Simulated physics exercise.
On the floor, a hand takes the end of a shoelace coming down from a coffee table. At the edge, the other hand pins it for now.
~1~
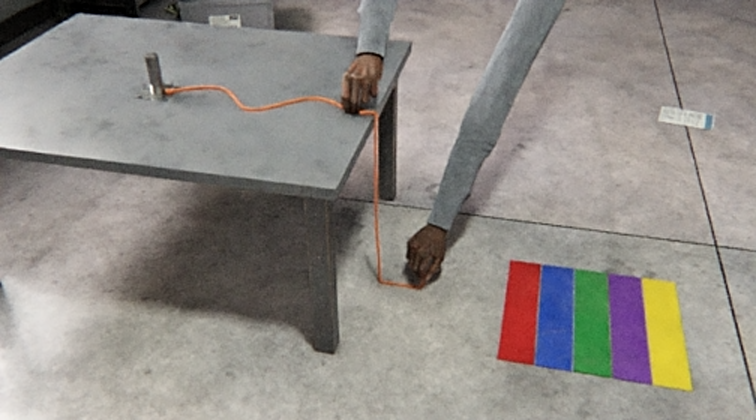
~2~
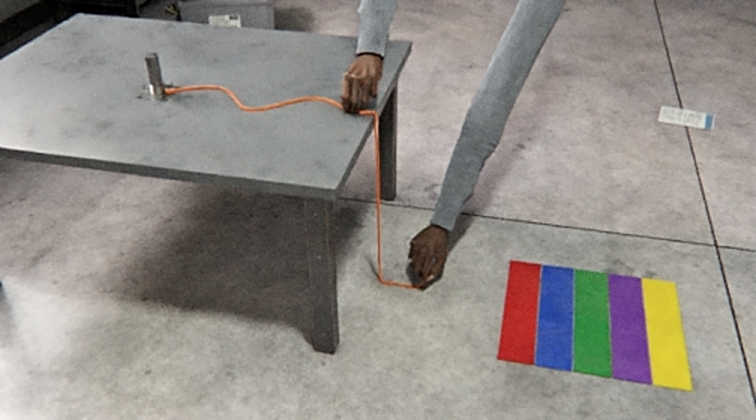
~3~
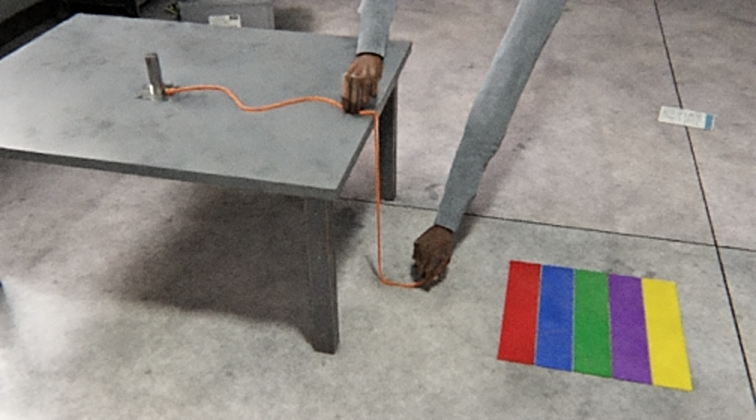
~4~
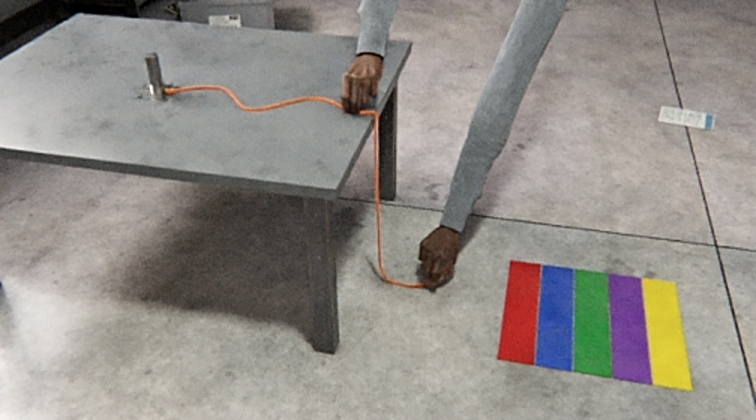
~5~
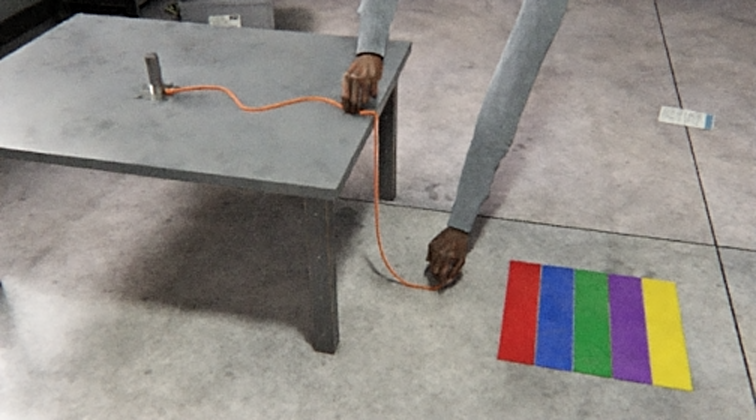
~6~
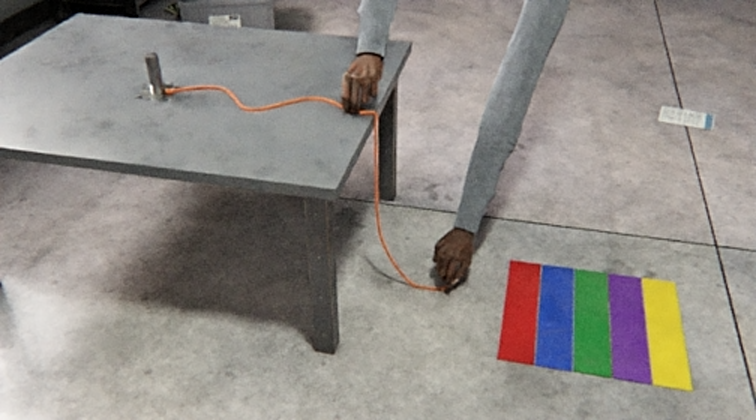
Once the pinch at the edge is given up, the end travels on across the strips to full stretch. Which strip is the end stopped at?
Stopped at green.
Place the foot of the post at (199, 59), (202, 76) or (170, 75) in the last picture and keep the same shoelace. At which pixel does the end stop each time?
First try about (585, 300), second about (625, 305), third about (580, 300).
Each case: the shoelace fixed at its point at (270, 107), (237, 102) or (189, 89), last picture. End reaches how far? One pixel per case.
Going try by try, I'd put it close to (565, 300), then (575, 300), and finally (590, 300).
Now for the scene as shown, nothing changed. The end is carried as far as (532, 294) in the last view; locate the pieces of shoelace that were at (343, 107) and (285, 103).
The first ends at (375, 118) and the second at (311, 108).
Soon after, end near (532, 294); over red.
Then, end near (572, 299); over blue.
At full stretch, end near (595, 303); over green. The end stops over the green strip.
